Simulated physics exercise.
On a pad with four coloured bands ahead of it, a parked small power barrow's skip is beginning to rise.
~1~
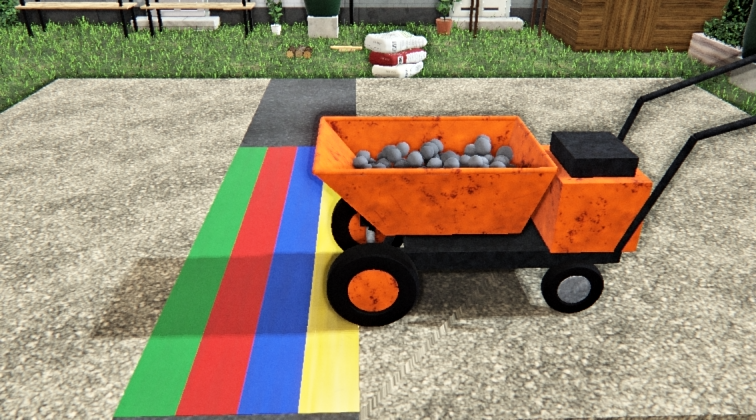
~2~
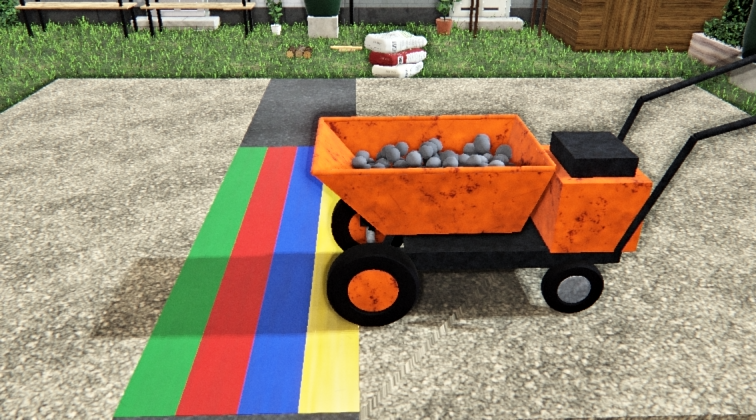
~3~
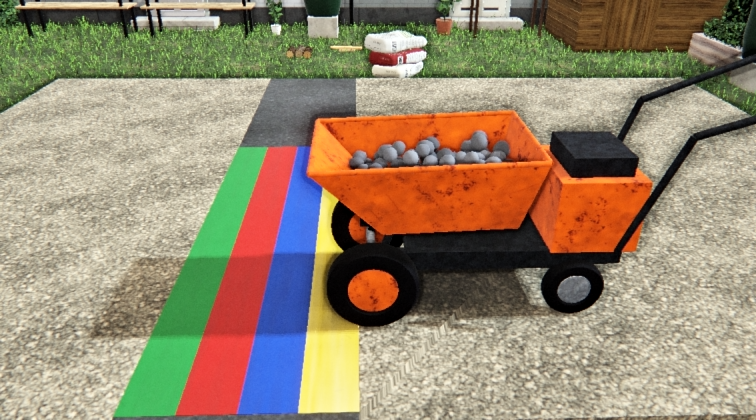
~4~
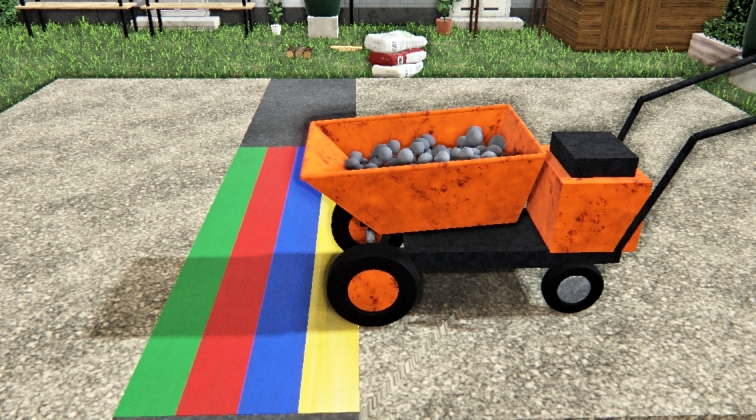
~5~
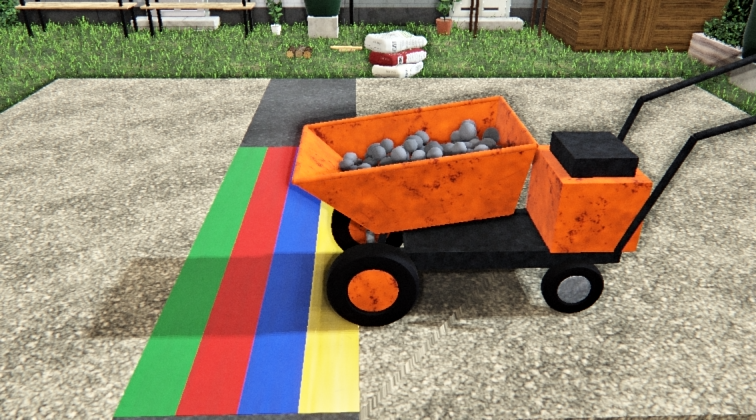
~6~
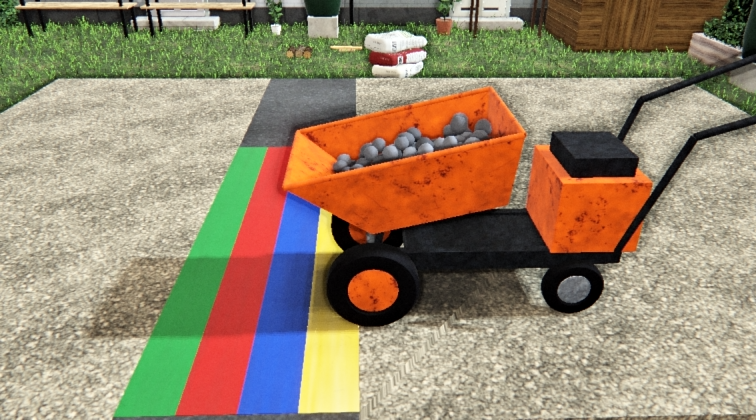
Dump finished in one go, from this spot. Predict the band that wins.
The green one.
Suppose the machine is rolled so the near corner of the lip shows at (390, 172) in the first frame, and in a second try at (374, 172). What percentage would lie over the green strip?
That works out to 20 per cent for the first position and 20 per cent for the second.
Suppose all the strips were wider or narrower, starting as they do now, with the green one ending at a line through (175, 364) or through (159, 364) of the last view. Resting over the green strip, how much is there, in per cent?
The first gives around 30 per cent, the second around 40 per cent.
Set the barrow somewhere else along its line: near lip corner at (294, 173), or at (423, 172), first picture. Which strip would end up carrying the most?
First place: The green one; second place: Blue.
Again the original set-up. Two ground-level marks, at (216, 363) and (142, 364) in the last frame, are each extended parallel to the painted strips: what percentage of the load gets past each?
80 % and 30 %.
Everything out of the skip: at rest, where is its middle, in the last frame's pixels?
Resting centre, last picture - approx. (191, 284).
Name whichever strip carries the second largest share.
Red.
Soon, skip tipped steeply; all in the skip.
A while on, skip tipped steeply; nearly all in the skip; a stray few over the red strip; a stray few over the green strip.
Towards the end, skip tipped right over; about a quarter in the skip; about a quarter over the red strip; about a third over the green strip; about a quarter off the paint.
Finally, skip tipped right over; a small part in the skip; none over the yellow strip; a stray few over the blue strip; about a quarter over the red strip; about a third over the green strip; about a quarter off the paint.
